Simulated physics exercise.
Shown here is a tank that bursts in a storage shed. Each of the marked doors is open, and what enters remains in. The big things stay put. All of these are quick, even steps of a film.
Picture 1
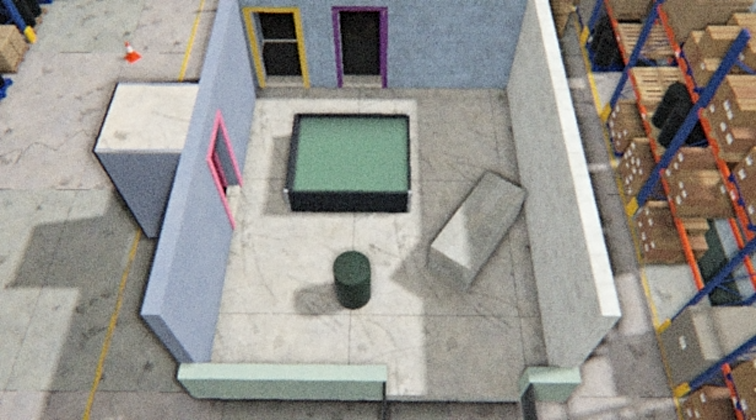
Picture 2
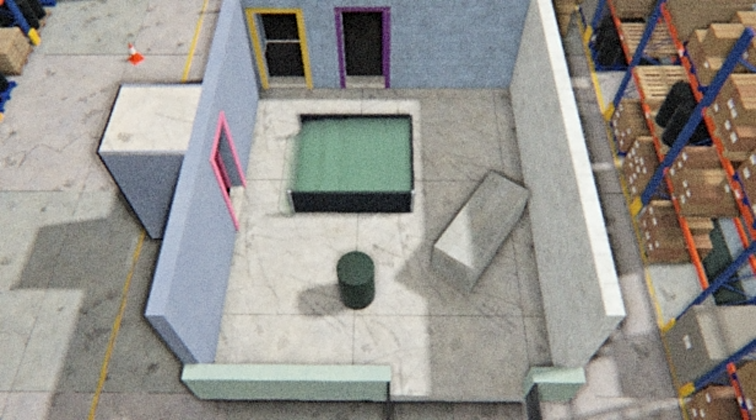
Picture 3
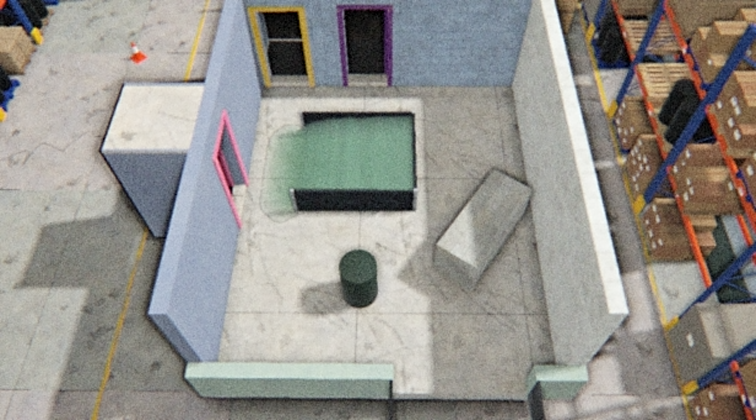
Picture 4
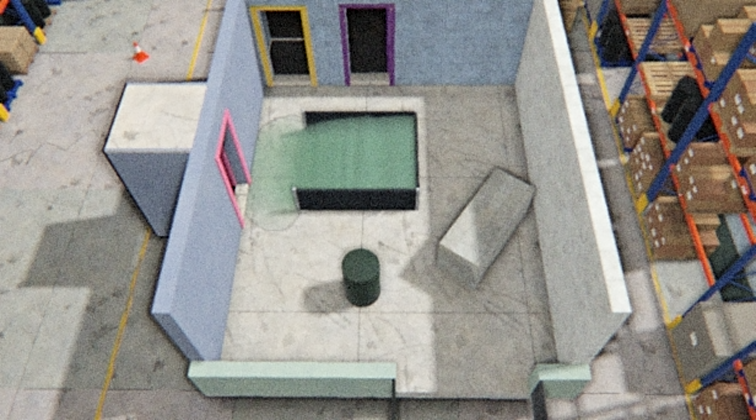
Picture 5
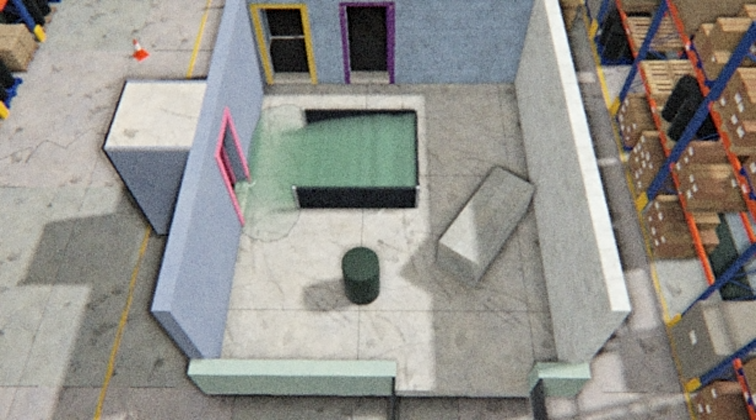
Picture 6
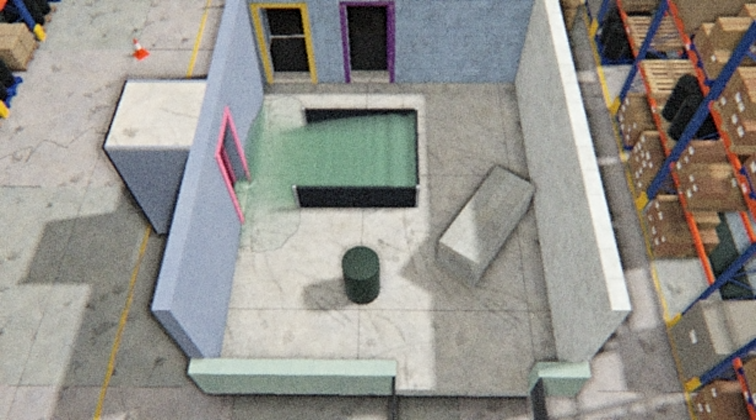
Green water, still at first in a dark-sided open tank, pours from the tank's left side and spreads in a thin sheet over the pale floor to the pink-edged opening, while the high view drifts very slightly. The roofless shed, seen from above inside a warehouse, has bluish walls with yellow-edged and purple-edged openings at the back. A dark green drum and a tilted grey block stay put in front.
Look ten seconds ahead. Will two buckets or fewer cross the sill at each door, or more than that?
The yellow door will top two buckets, the pink door will top two buckets, the purple door will not top two buckets.
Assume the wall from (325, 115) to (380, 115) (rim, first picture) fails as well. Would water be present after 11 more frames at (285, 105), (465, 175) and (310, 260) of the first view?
Taken one by one: Sodden, then unaffected, then unaffected.
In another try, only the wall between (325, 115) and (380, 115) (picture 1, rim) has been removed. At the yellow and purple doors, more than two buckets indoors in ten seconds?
Yellow: Beyond the mark, purple: Beyond the mark.
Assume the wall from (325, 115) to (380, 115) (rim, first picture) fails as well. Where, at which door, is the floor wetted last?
Go with the one in pink.
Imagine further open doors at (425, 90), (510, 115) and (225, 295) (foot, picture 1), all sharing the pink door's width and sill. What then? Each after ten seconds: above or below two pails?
The first misses the line, the next misses the line, the last misses the line.
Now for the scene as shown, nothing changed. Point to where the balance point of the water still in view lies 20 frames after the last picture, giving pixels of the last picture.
I reckon somewhere around (313, 187).
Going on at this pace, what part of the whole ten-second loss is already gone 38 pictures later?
Near 90 in a hundred.
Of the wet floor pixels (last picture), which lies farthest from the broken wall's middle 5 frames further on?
By then the tip should be at about (230, 304).
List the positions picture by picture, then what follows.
The first picture shows still water in the open tank at (350, 154).
In the second picture, the front is at (292, 215), out from the gap at (298, 166).
In the third picture, the front is at (278, 218), out from the gap at (301, 165).
In the fourth picture, the front is at (262, 222), out from the gap at (303, 165).
In the fifth picture, water pours out at (303, 163) and has run to (243, 228).
In the sixth picture, the front is at (240, 244), out from the gap at (304, 163).
A moment on, water covers 15 % of the floor; the yellow door under two buckets in, the pink door far over two buckets in, the purple door not reached.
Next, water covers 25 % of the floor; the yellow door over two buckets in, the pink door far over two buckets in, the purple door wet at the sill, nothing in.
Then, water covers 45 % of the floor; the yellow door far over two buckets in, the pink door far over two buckets in, the purple door wet at the sill, nothing in.
Later, water covers 75 % of the floor; the yellow door far over two buckets in, the pink door far over two buckets in, the purple door wet at the sill, nothing in.
In the end, water covers 95 % of the floor; the yellow door far over two buckets in, the pink door far over two buckets in, the purple door wet at the sill, nothing in.
